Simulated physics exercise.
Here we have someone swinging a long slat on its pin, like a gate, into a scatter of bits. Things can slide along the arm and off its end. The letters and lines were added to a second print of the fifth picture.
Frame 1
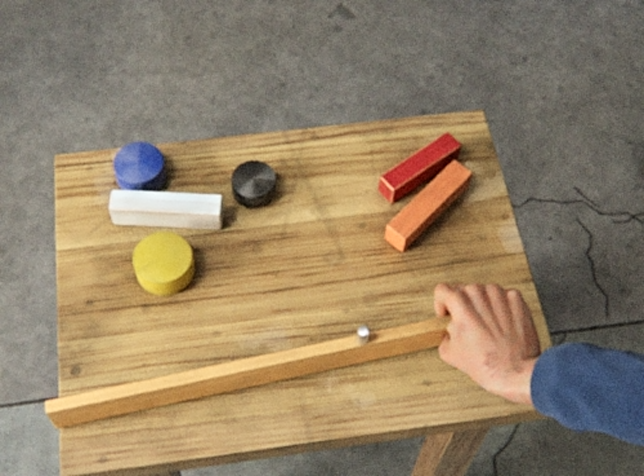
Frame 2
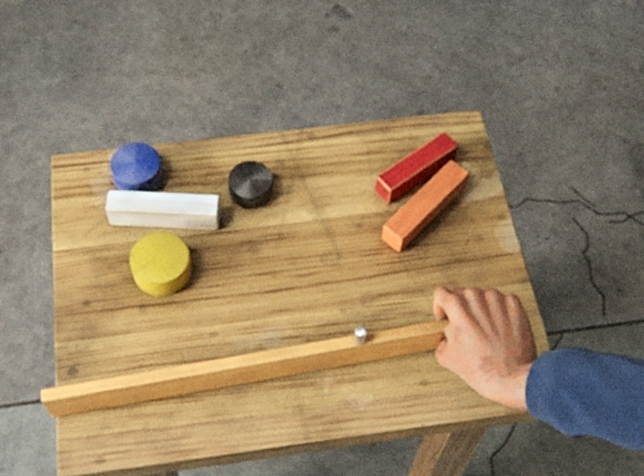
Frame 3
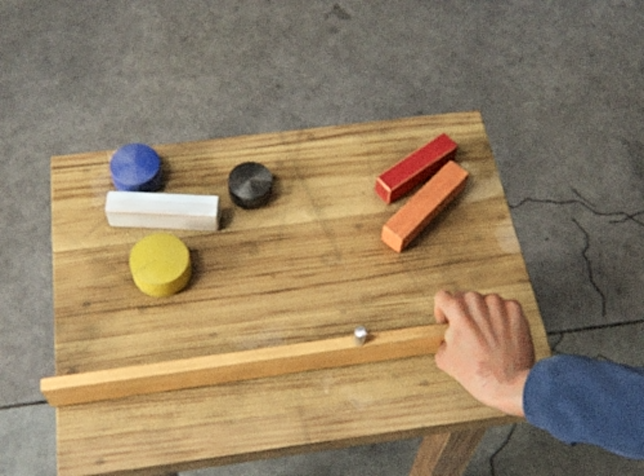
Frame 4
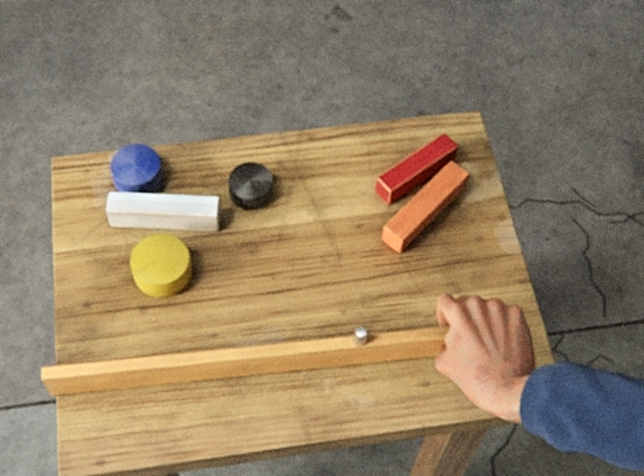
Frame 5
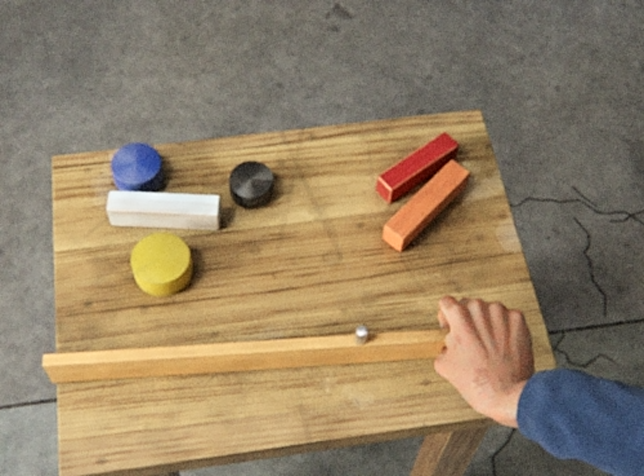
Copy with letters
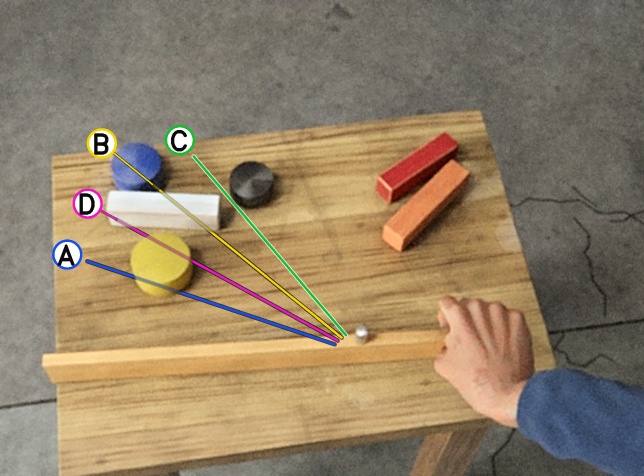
Long wooden slat pivoting slightly on a wooden table as a hand grips its right end, coloured blocks and discs lying still.
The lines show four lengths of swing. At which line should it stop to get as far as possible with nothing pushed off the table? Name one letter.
No farther than C.
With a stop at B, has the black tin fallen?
No.
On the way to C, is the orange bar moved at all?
By then, no.
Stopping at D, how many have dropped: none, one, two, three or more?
In all, none.
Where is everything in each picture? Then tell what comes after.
Yellow tin (165, 263); black tin (254, 184); red stick (420, 167), in the first picture.
Arm (198, 368); white stick (164, 210), in the second picture.
Arm (198, 363); orange bar (425, 206), in the third picture.
Arm (198, 358); black tin (251, 186), in the fourth picture.
Arm (198, 350); white stick (165, 210); blue tin (138, 170); orange bar (426, 205), in the fifth picture.
On the marked copy, A at (208, 302); B at (243, 258); C at (266, 241); D at (224, 279).
Taking C. A third of the way, arm (208, 297); blue tin (138, 170); black tin (252, 185).
Two thirds of the way, arm (236, 251); blue tin (140, 154); white stick (195, 169).
When it is over, arm (265, 228); white stick (246, 133); blue tin (143, 147); nothing has fallen.
As for the rest, A is safe but short; B is safe but short; D is safe but short.
